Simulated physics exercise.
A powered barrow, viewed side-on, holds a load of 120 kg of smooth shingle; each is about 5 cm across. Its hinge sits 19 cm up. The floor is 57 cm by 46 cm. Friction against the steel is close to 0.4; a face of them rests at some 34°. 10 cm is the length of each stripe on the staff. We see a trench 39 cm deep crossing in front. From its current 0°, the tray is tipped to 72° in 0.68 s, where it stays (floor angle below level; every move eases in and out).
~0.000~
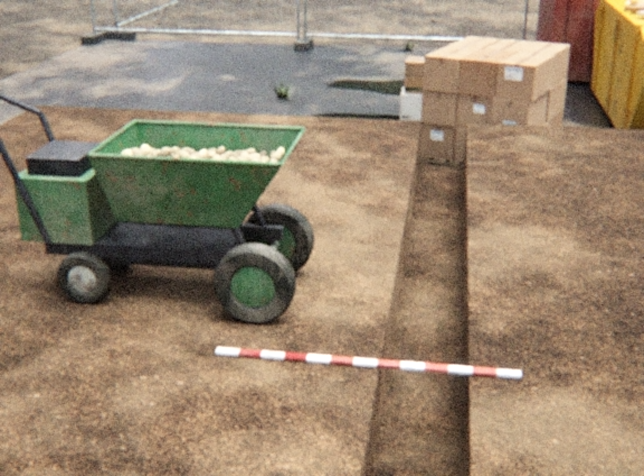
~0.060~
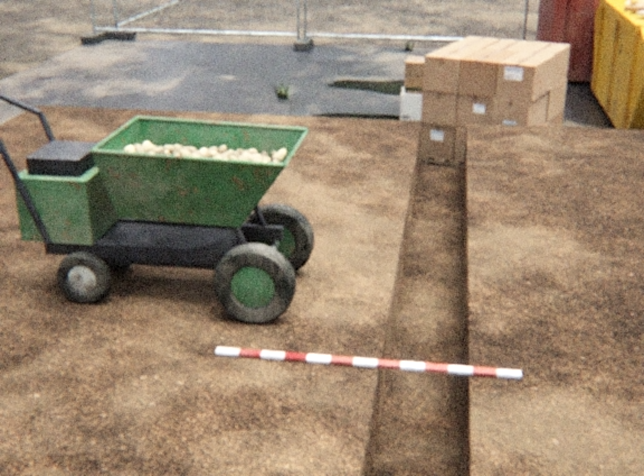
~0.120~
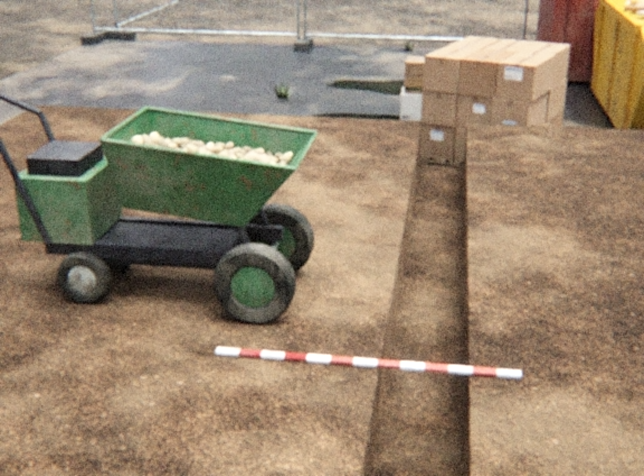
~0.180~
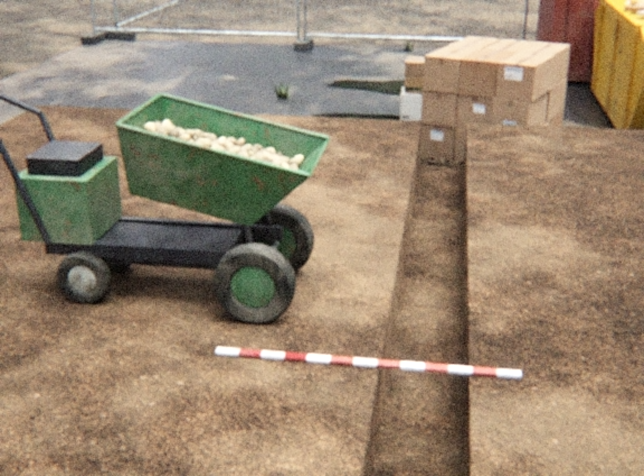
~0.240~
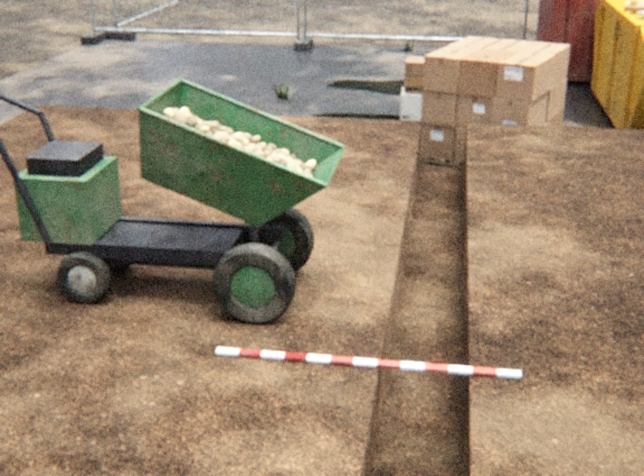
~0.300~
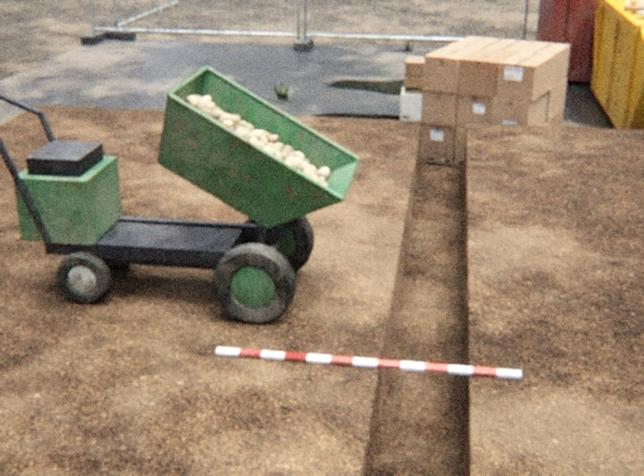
A green powered barrow with a black deck stands side-on at the left of a brown dirt yard, seen from slightly above by a still camera. Its tray holds pale stones, with a red-and-white pole and a narrow trench to the right, and cardboard boxes, fencing and a yellow container behind. The tray tilts steadily forward, its rear rising high and its front lip dipping rightward, carrying the stones.
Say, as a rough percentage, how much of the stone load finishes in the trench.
Roughly 72 out of 100.
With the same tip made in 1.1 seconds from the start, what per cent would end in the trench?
My guess is near 90 percent.
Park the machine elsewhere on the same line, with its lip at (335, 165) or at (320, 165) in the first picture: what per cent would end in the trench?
Result: Close to 25 then close to 40 per cent.
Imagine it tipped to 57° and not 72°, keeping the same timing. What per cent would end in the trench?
It comes out at about 50 percent.
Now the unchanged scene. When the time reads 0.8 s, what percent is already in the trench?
Some 30 per cent.
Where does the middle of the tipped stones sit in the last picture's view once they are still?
The tipped stones centre close to (445, 361).
After 0.5 s the floor is at 61°; 100 % in the tray; the foremost stones are at (366, 232).
After 0.8 s the floor is at 72°; 70 % in the tray, 30 % in the trench; the foremost stones are at (465, 321).
After 1.1 s the floor is at 72°; 18 % in the tray, 54 % in the trench, 28 % past the trench; the foremost stones are at (638, 308).
After 3.1 s the floor is at 72°; 0 % in the tray, 72 % in the trench, 28 % past the trench; the foremost stones are past the picture's edge.
